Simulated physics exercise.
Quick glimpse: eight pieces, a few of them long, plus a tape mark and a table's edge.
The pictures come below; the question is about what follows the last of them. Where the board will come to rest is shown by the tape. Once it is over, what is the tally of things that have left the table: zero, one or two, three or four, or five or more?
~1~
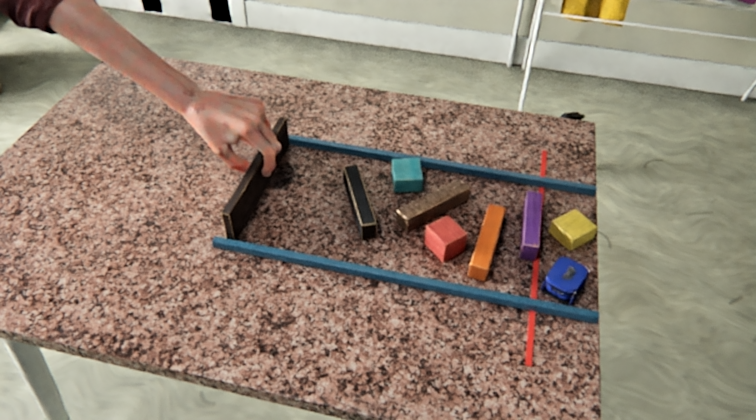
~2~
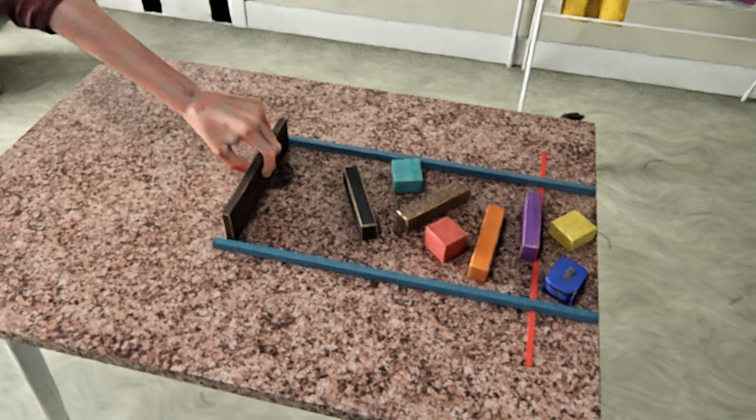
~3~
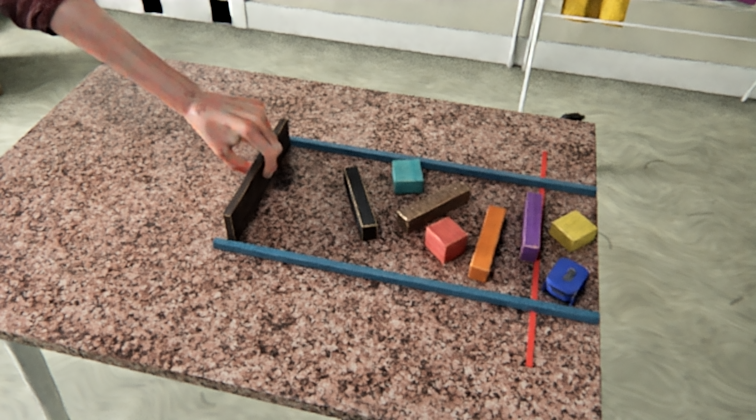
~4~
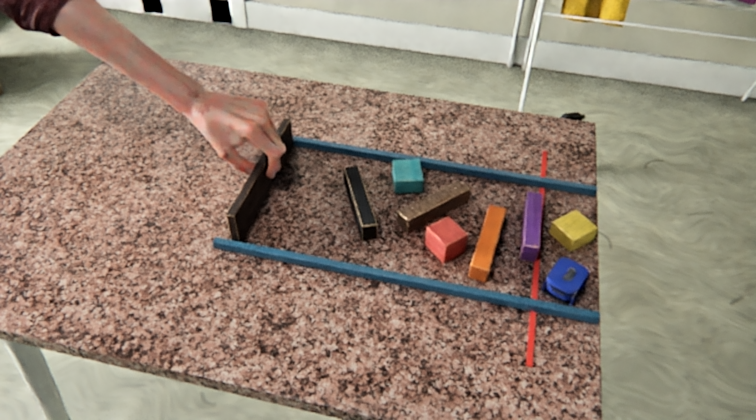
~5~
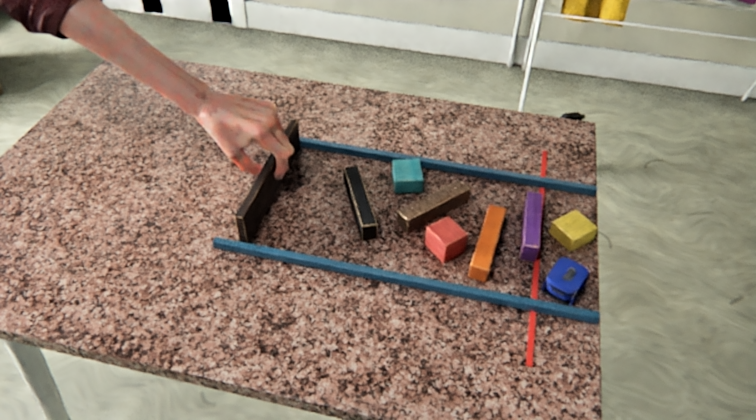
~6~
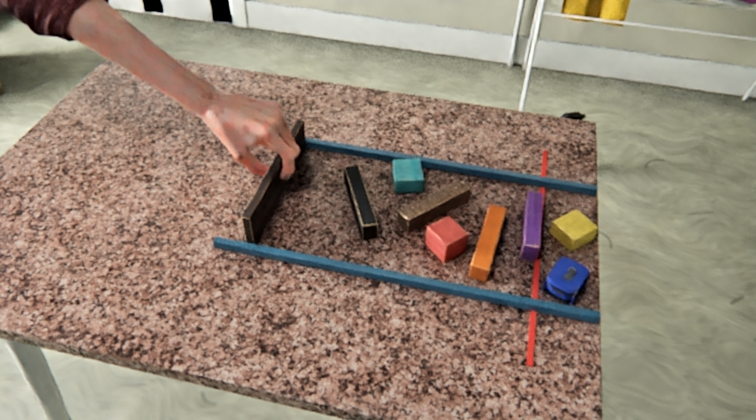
Three, or four.
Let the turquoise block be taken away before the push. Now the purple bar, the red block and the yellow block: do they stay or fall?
Purple bar: Is gone; red block: Is still there; yellow block: Is gone.
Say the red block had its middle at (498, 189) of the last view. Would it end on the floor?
Red block: Safe.
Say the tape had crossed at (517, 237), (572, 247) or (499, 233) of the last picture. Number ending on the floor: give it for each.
1, 6, 1.
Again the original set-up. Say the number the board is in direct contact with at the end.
Looks like 2 of them, all told.
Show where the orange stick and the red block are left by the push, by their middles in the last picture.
In the last picture the first middle sits at (595, 265) and the other at (571, 271).
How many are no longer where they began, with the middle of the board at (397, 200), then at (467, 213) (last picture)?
3 and 6.
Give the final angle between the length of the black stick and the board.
Around 0 degrees.
Soon after, none off yet; yellow block at rest near (574, 230); blue case at rest near (566, 281); purple bar at rest near (532, 225).
After that, none off yet; yellow block displaced about its own width near (601, 234); blue case moving near (576, 282); purple bar displaced a little near (571, 233).
In the end, the number that fall off is three or four; gone, purple bar, blue case and yellow block.
